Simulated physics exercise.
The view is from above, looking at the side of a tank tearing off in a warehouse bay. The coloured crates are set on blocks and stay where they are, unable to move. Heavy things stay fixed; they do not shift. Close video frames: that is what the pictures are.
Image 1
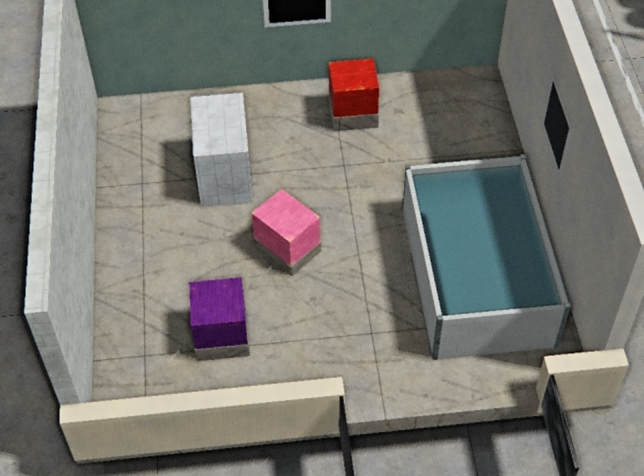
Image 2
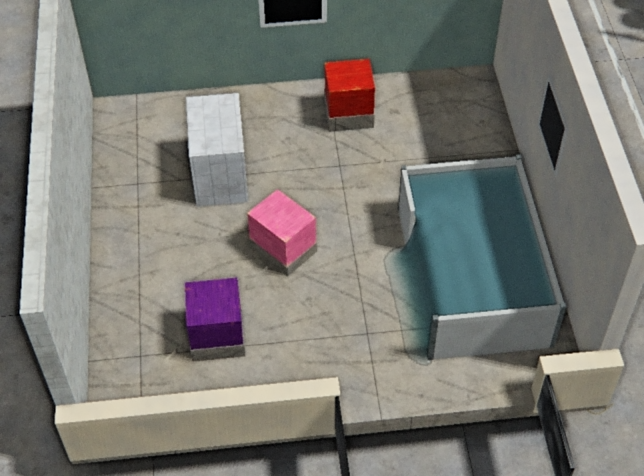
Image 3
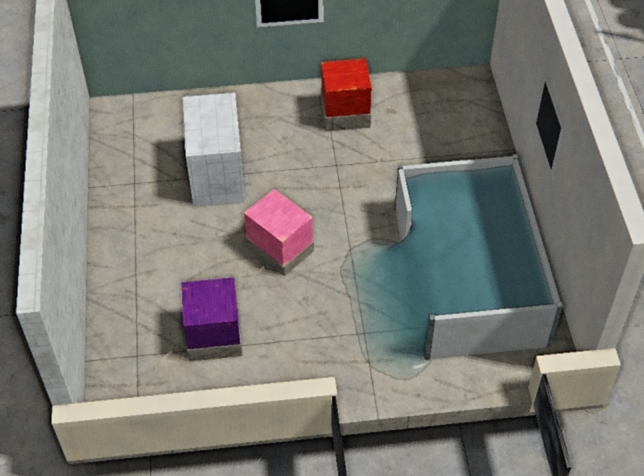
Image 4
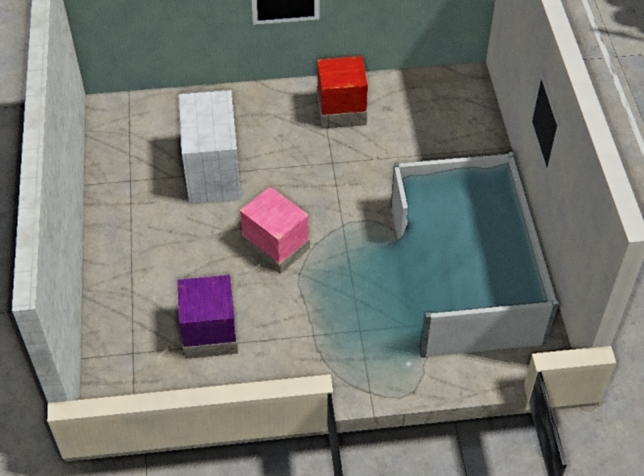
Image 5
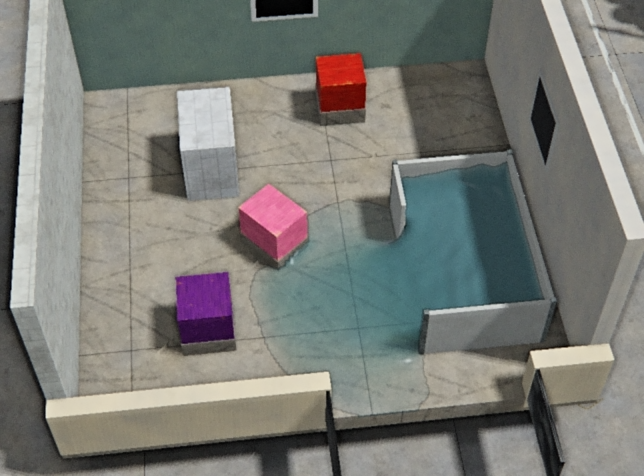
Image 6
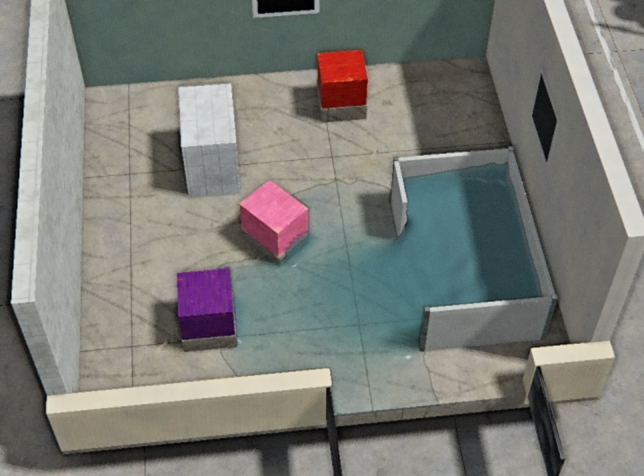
A tank's left side tears open and water spreads left across the floor among still blocks.
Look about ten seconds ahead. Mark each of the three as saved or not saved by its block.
Red crate - saved; pink crate - not saved; purple crate - not saved.
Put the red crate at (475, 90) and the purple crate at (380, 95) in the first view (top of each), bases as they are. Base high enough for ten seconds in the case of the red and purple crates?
The red crate is never reached, while the purple crate is never reached.
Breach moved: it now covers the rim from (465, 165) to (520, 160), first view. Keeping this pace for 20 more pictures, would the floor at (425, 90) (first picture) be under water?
My call for that point is drenched.
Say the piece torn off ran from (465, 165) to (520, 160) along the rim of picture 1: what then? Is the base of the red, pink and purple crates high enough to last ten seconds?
The red crate is flooded, the pink crate is untouched and the purple crate is untouched.
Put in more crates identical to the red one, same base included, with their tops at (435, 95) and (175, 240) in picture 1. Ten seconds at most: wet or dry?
First is never reached; second is reached.
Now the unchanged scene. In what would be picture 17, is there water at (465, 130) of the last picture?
That spot: Waterless.
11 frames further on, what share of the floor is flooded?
My estimate is roughly 55 percent.
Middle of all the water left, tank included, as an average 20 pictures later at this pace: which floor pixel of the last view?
I'd put my finger on (262, 273).
A moment on, water covers 35 % of the floor; the red crate not reached, the pink crate water round its plinth, the purple crate water round its plinth.
Next, water covers 55 % of the floor; the red crate water round its plinth, the pink crate water round its plinth, the purple crate water round its plinth.
Then, water covers 70 % of the floor; the red crate water round its plinth, the pink crate water round its plinth, the purple crate water round its plinth.
Later, water covers 85 % of the floor; the red crate water round its plinth, the pink crate water round its plinth, the purple crate water round its plinth.
In the end, water covers 100 % of the floor; the red crate stayed above the water, the pink crate was topped, the purple crate was topped.
